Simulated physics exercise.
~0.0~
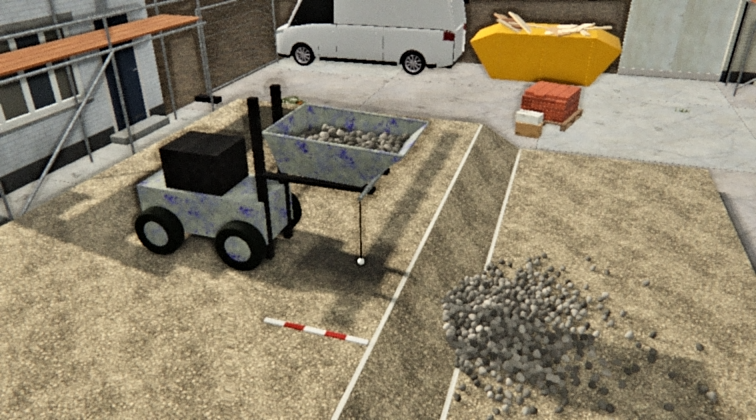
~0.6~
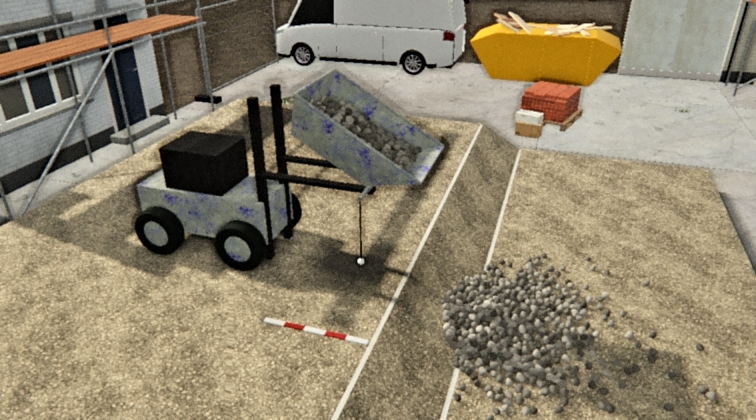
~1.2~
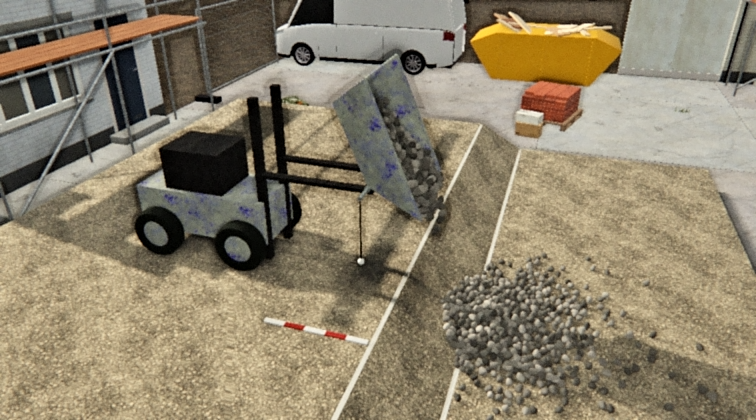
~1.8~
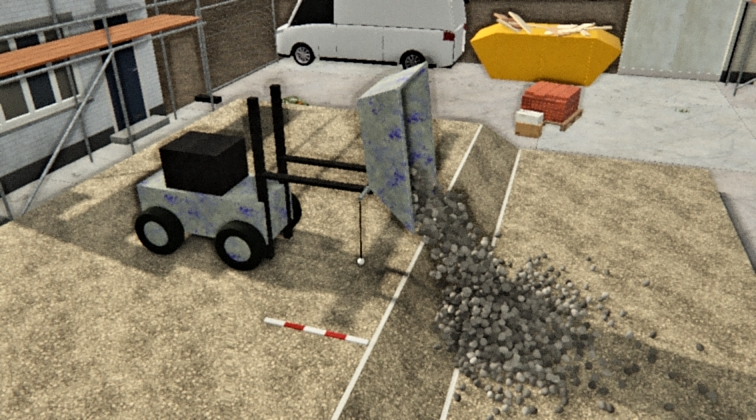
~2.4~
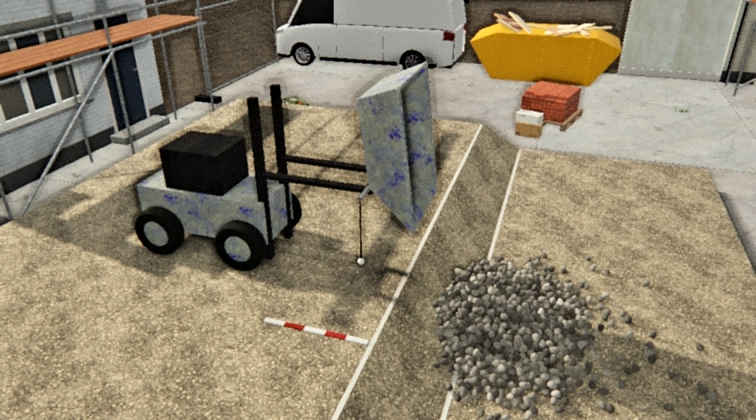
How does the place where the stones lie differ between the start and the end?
At the start the stones are divided between the raised skip and a loose heap on the ground at the lower right. At the end they lie together in a fuller heap at the lower right, at the foot of the bank and partly on its slope.
A building yard with gravelly ground is seen from above, with a white van, a yellow waste skip and red bricks at the back. On the left, a grey, blue-blotched fork truck holds a matching skip of grey stones beside a bank marked by white lines, while loose stones already lie at the lower right. The skip tips forward to the right, and its stones slide toward the lower lip. As it becomes nearly upright, they pour down the slope onto the earlier heap. The skip stays steeply tipped, and the stones settle in a thicker pile, partly on the slope.
